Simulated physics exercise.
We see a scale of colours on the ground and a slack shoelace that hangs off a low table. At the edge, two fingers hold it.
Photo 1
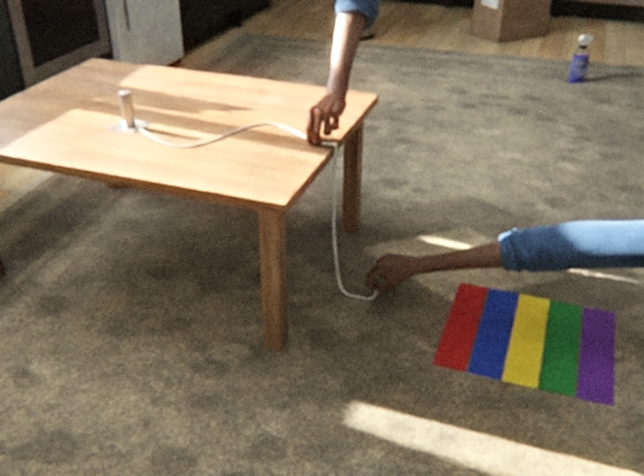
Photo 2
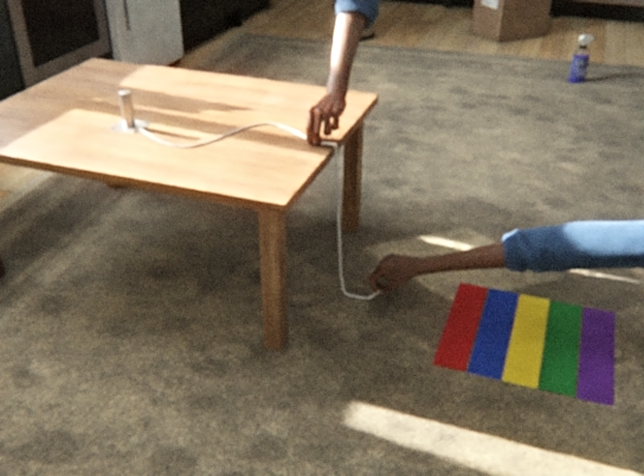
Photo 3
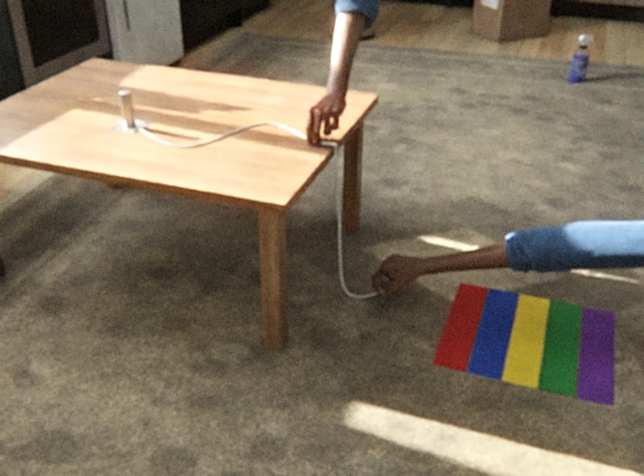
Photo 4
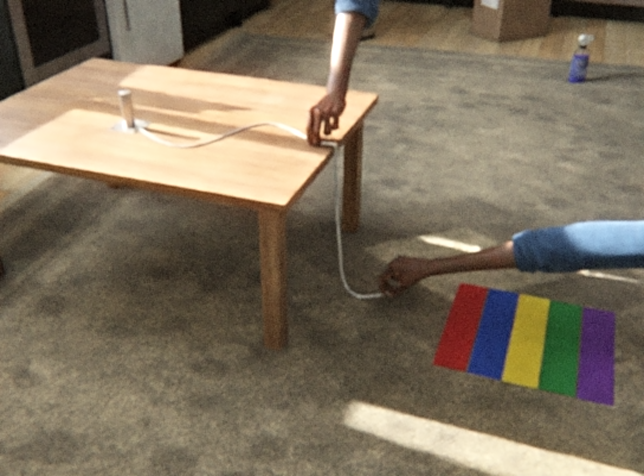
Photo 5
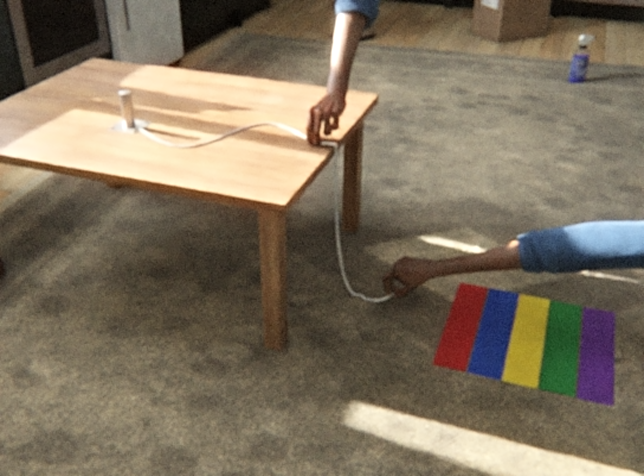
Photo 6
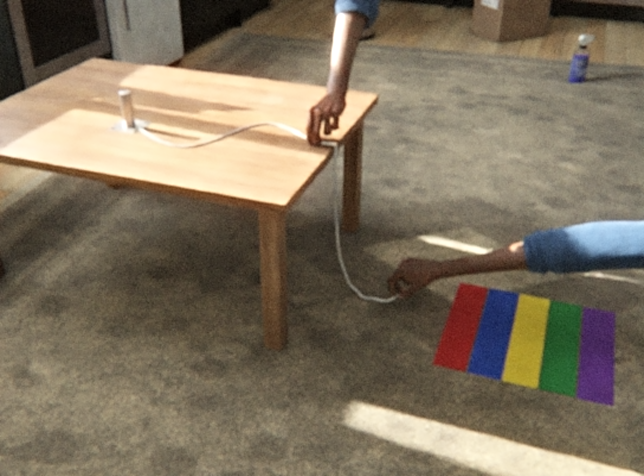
A hand pinned a white shoelace at the edge of a low wooden table, while another hand near the carpet drew the slack hanging end slightly right, toward a sheet of coloured stripes.
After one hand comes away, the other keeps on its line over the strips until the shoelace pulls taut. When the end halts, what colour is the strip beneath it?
Green.
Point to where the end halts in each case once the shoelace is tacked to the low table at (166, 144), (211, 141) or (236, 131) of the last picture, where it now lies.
Approximately at (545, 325), at (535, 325) and at (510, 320), in that order.
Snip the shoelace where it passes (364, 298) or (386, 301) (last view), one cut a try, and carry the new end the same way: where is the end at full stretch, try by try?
The first cut gives (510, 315) and the second gives (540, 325).
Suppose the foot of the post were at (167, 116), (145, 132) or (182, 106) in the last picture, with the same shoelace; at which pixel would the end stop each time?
First close to (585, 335), next close to (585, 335), last close to (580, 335).
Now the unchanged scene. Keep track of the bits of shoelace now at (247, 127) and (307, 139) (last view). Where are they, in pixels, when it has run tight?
(282, 142) for the first, (356, 170) for the second.
Soon after, end near (486, 313); over blue.
After that, end near (534, 323); over yellow.
At the stop, end near (561, 328); over green. It gets as far as the green strip.
